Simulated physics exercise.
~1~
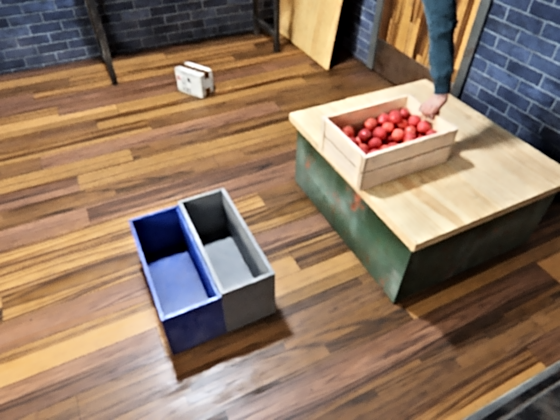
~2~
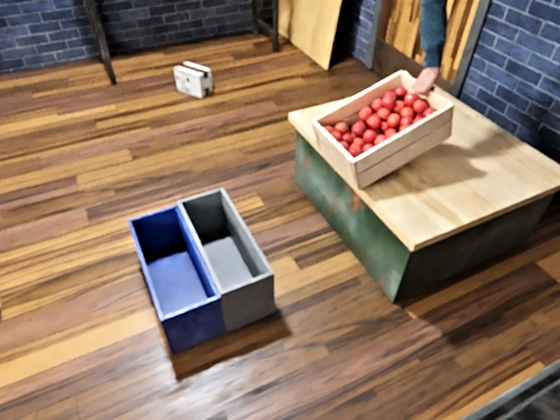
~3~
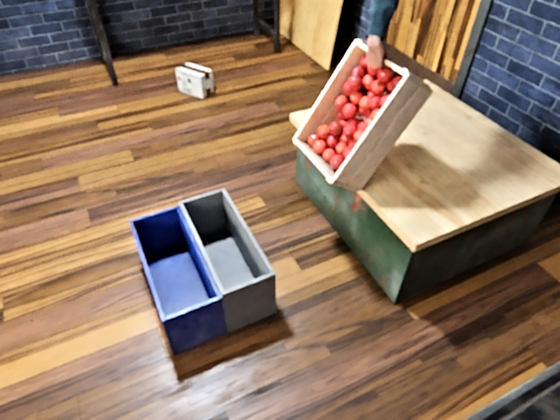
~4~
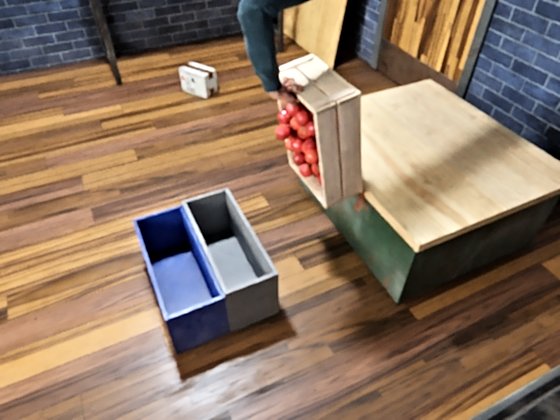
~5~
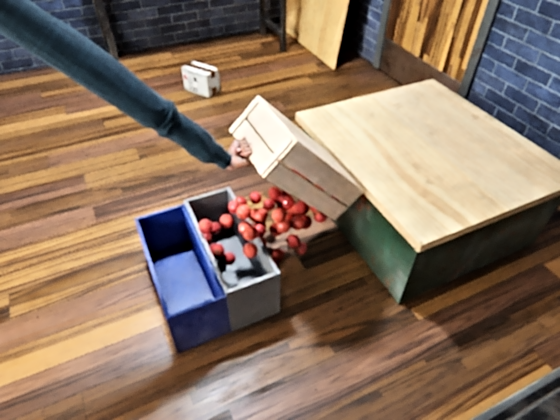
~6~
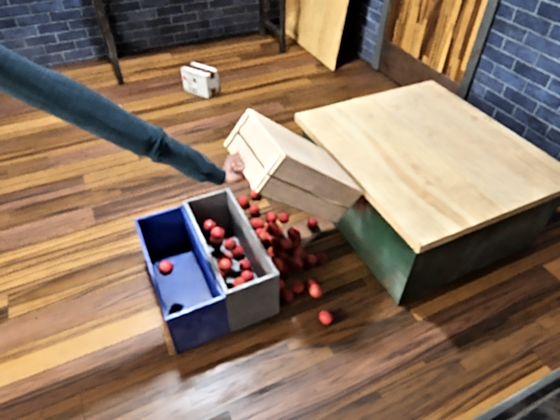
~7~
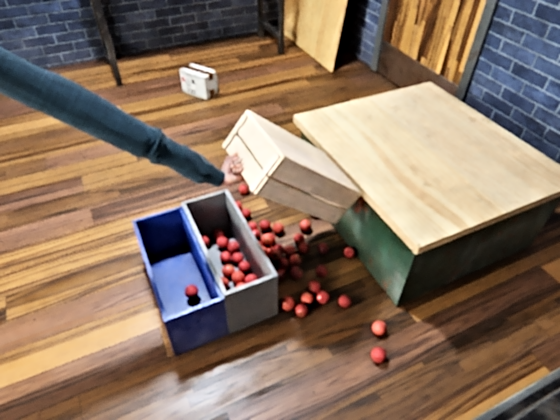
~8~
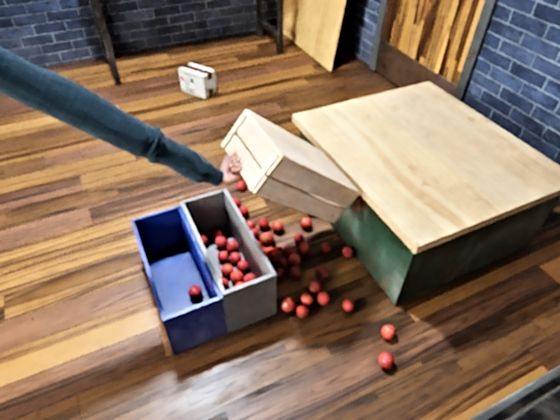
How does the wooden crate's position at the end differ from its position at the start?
At the start the crate sits upright on top of the bench. At the end it is farther left and a little lower, held tipped past its side at the bench's left edge, near the grey tub.
